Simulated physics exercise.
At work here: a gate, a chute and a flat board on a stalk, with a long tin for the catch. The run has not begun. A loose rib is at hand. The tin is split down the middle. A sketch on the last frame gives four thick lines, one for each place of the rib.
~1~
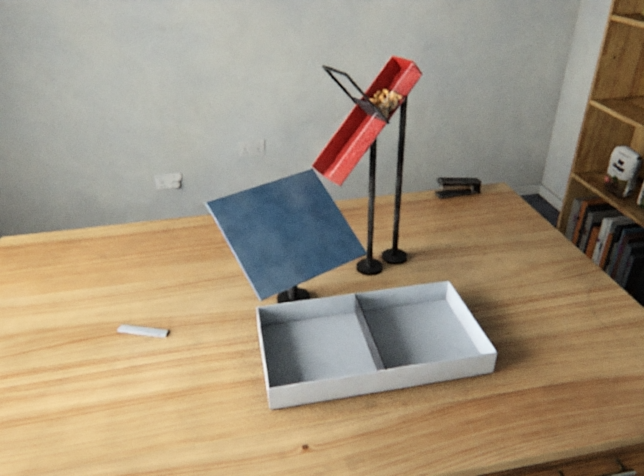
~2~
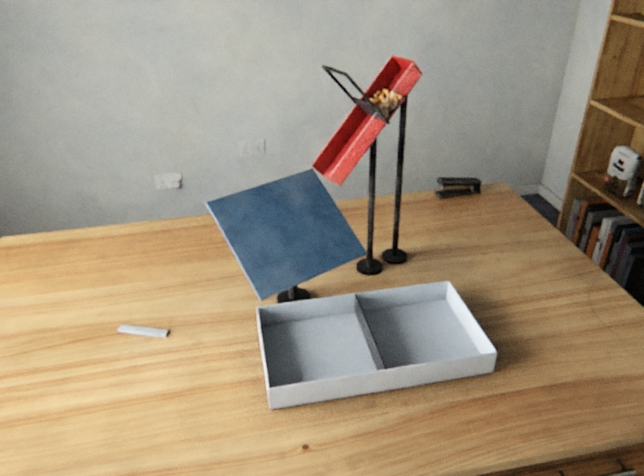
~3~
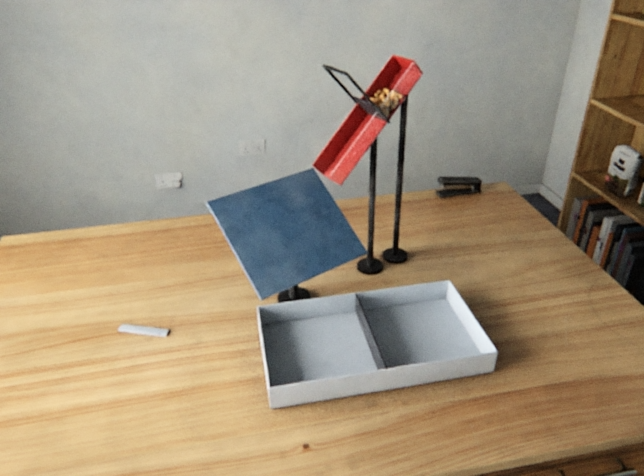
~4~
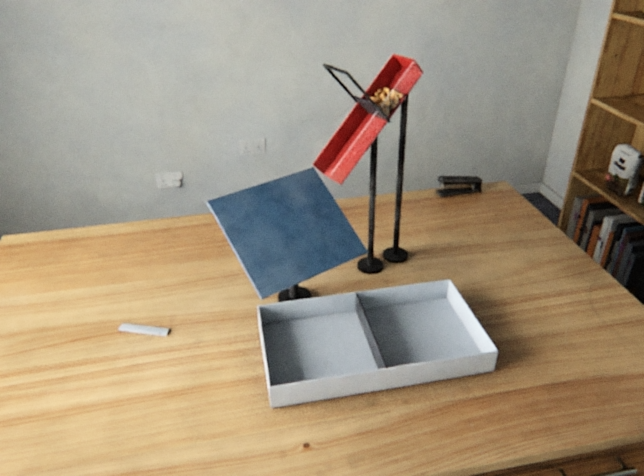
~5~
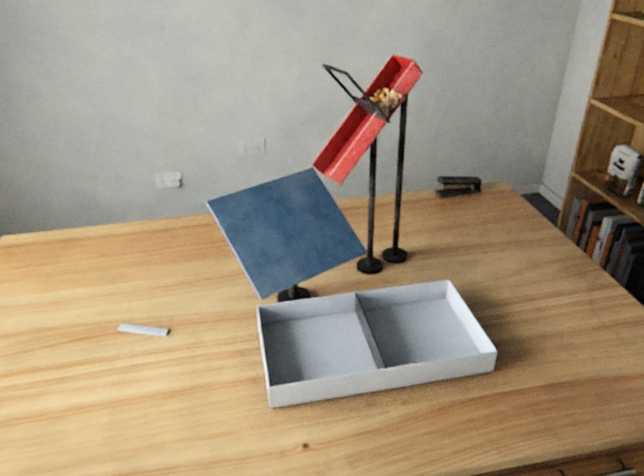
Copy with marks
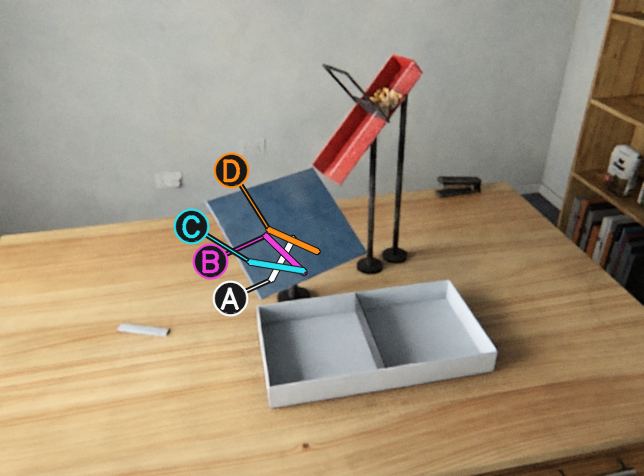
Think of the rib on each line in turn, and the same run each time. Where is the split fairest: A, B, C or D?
It is D.
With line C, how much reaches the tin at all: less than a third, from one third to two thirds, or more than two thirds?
It is more than two thirds.
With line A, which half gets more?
More lands on the left.
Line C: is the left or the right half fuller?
The left half.
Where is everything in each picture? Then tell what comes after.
Load behind the gate (380, 105), round wooden beads; lip of the chute (331, 181), sloping fairly steeply, in the first picture.
Middle of the board (289, 228), tilted fairly steeply; middle of its low edge (318, 275); of its high edge (263, 184), in the second picture.
Front corners of the tin (269, 388) and (497, 352); front end of its middle wall (387, 369); gate still shut (365, 103), in the third picture.
Middle of the load (381, 104); lip (332, 179), in the fourth picture.
Middle of the load (380, 104); lip (332, 180), in the fifth picture.
On the marked copy, line A from (293, 238) to (271, 279); line B from (265, 235) to (304, 272); line C from (250, 262) to (303, 270); line D from (269, 229) to (317, 251).
For line A, of what is caught, almost all in the left half, about a tenth in the right.
For line B, of what is caught, almost all in the left half, about a tenth in the right.
For line C, of what is caught, almost all in the left half, about a tenth in the right.
For line D, of what is caught, roughly a third in the left half, roughly two thirds in the right.
